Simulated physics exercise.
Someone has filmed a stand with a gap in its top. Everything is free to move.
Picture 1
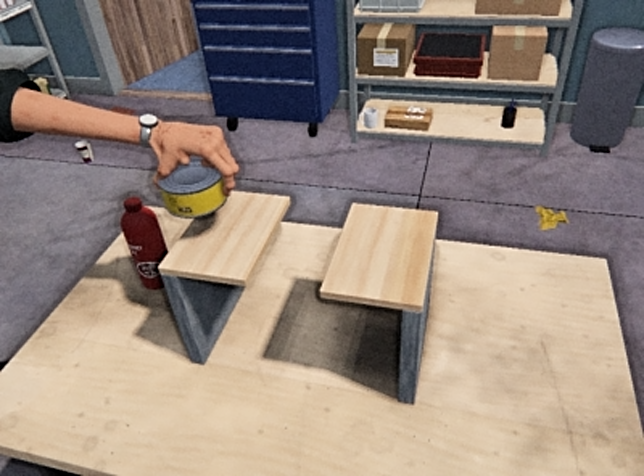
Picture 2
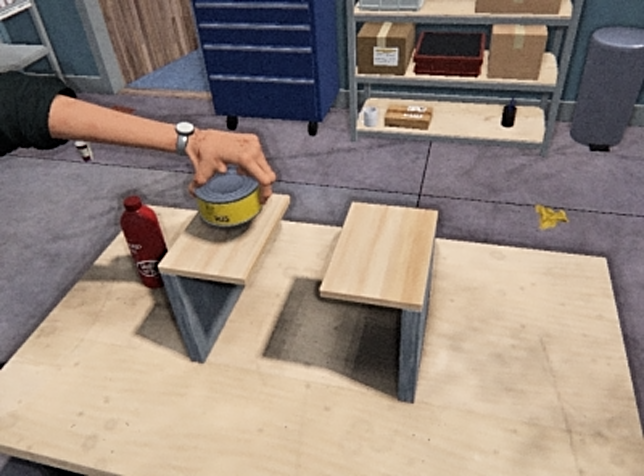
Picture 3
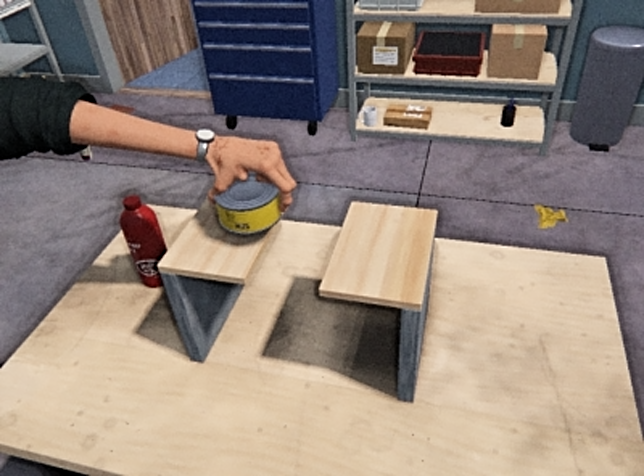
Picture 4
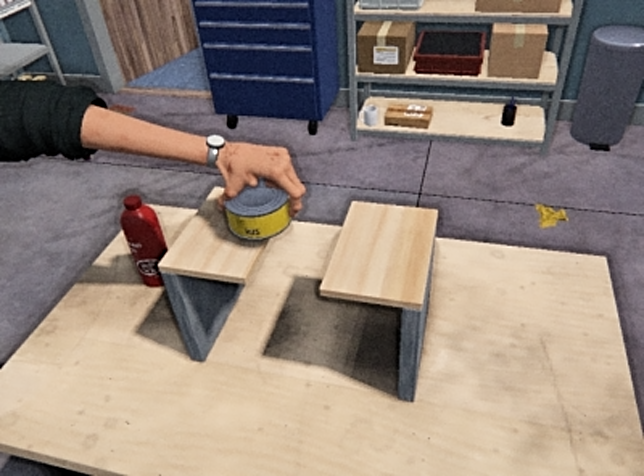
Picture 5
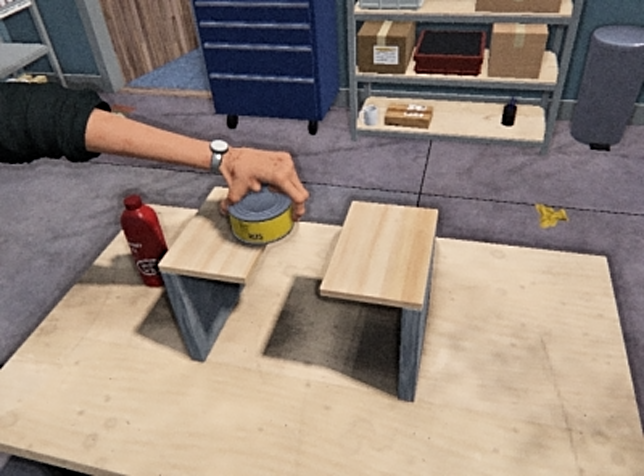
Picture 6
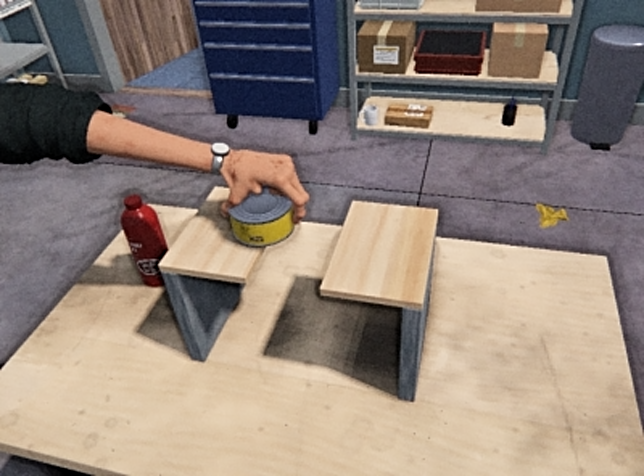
A hand with a wristwatch, reaching in from the left, grips a round yellow tub with a grey lid above a small stand in a workshop, seen from above. Two pale wooden tops on grey supports sit apart on a plywood board, a red bottle at left, blue drawers and shelves behind. The hand carries the tub a short way rightward, slowing until it stays almost motionless, while the camera remains still.
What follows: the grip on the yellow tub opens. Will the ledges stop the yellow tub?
The tub stays on top.
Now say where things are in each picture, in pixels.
The first frame shows on its way; yellow tub (194, 188); red bottle (146, 243).
The second frame shows on its way; yellow tub (229, 196); red bottle (146, 242).
The third frame shows on its way; yellow tub (249, 203); red bottle (146, 241).
The fourth frame shows on its way; yellow tub (259, 208); red bottle (146, 241).
The fifth frame shows held still over the gap; yellow tub (262, 213); red bottle (146, 240).
The sixth frame shows held still over the gap; yellow tub (262, 215); red bottle (147, 240).
Then, 0.20 s after the last picture, nothing has stirred.
Then, 0.80 s after the last picture, yellow tub resting near (263, 220).
At rest, both in place. Seen from the same camera at the end, yellow tub near (263, 220). The tub is caught.
